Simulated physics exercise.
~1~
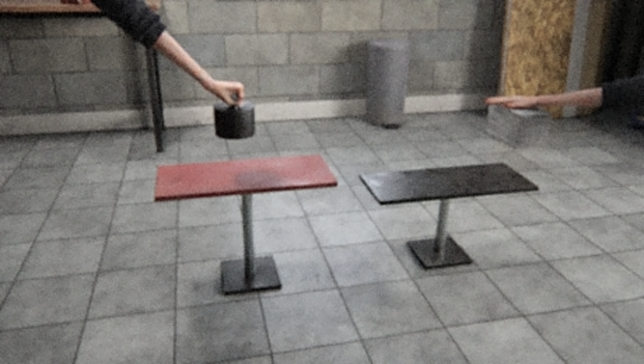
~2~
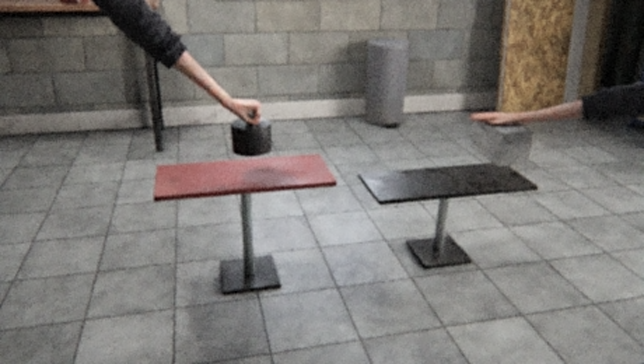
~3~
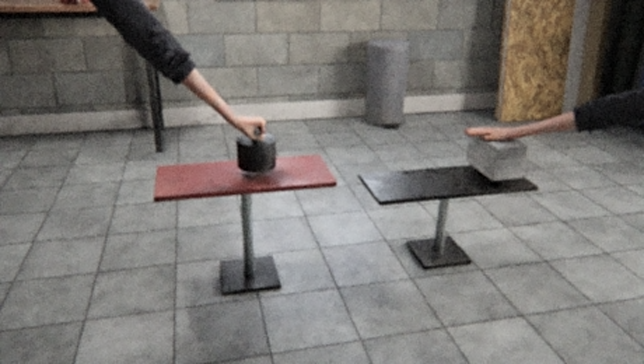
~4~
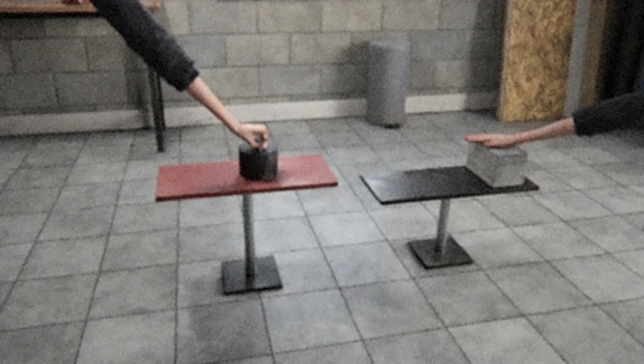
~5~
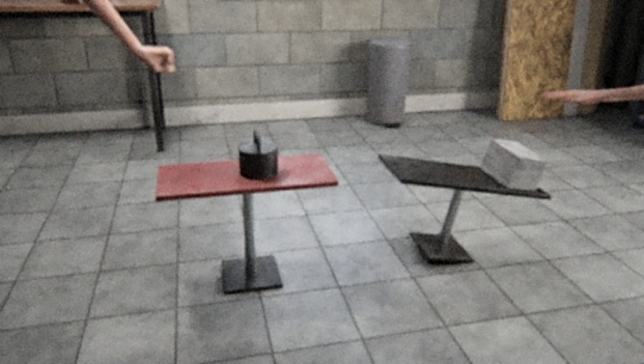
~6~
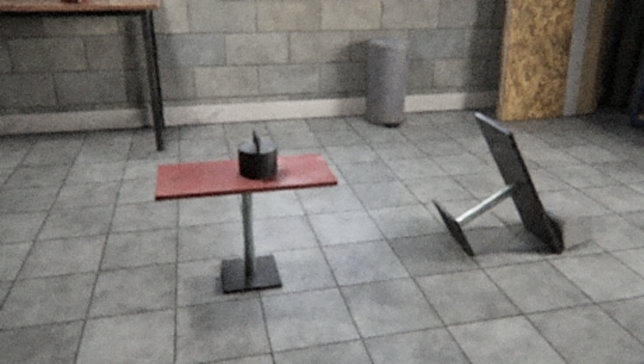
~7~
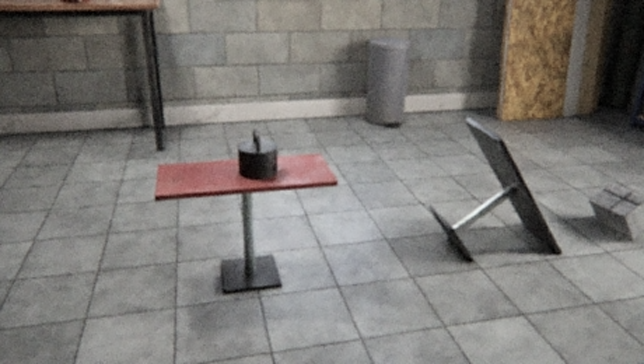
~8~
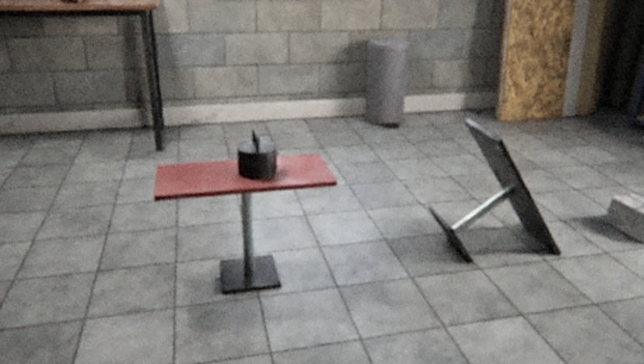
Two hands lowered a dark round object onto the middle of a red side table and a grey block onto the right end of a black one, then let go; the red table stayed upright while the black one toppled rightward, spilling the block onto the floor.
